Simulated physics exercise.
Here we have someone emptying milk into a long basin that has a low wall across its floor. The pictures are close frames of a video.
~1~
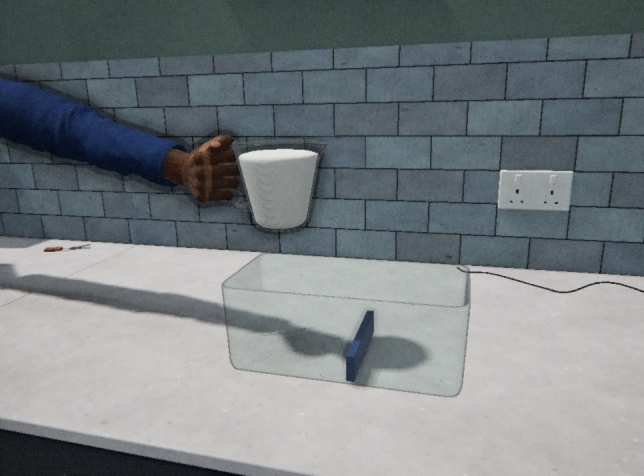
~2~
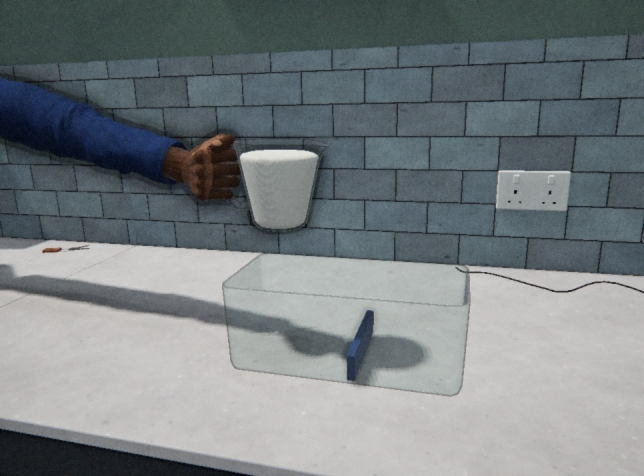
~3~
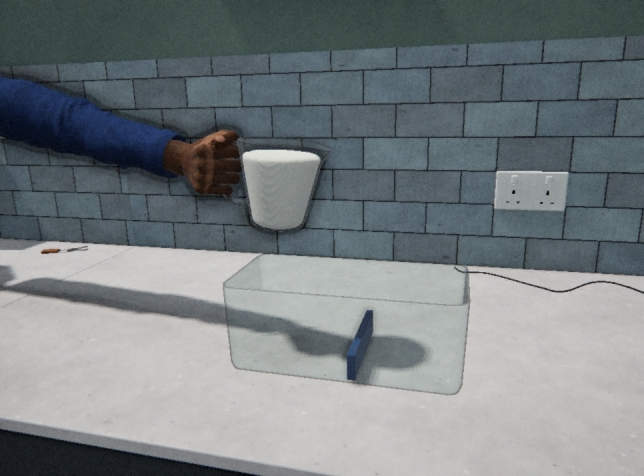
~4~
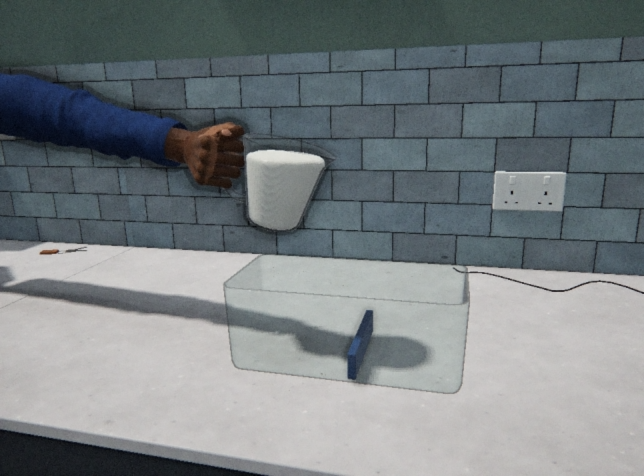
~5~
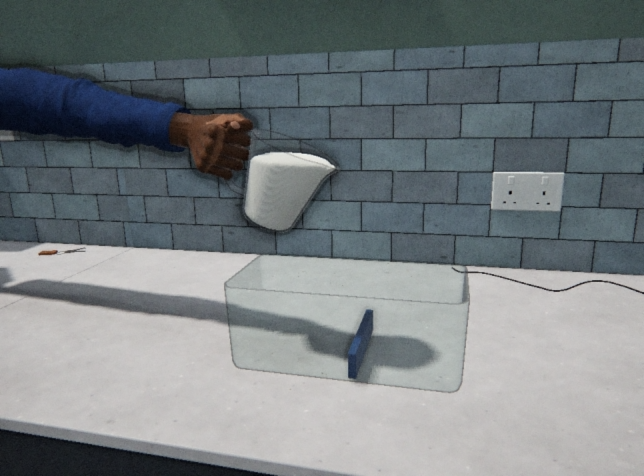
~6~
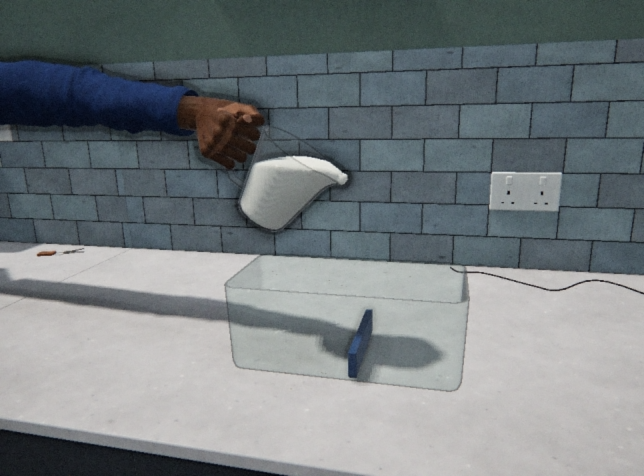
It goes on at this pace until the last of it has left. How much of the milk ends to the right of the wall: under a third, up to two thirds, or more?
It comes to from a third to two thirds.
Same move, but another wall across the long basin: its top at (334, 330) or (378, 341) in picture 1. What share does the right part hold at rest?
Roughly 90 per cent, and 35 per cent.
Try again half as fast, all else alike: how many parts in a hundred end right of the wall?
Near 75 %.
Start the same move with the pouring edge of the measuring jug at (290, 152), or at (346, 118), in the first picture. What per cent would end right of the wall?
Roughly 10 per cent, and 85 per cent.
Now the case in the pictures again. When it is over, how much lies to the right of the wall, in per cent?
Near 55 %.
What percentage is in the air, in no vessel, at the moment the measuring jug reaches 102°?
About 25 per cent.
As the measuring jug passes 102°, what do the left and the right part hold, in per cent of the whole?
Some 5 per cent left and 35 right.
A moment on, the measuring jug is tipped right over and 37 per cent is still to pour, 4 is left of the wall and 34 right of it.
Next, the measuring jug is tipped right over and 2 per cent is still to pour, 41 is left of the wall and 52 right of it.
Then the measuring jug is tipped right over and 0 per cent is still to pour, 46 is left of the wall and 52 right of it.
Later the measuring jug is tipped right over and 0 per cent is still to pour, 46 is left of the wall and 53 right of it.
In the end 46 per cent lies left of the wall, 53 right of it and 1 outside.
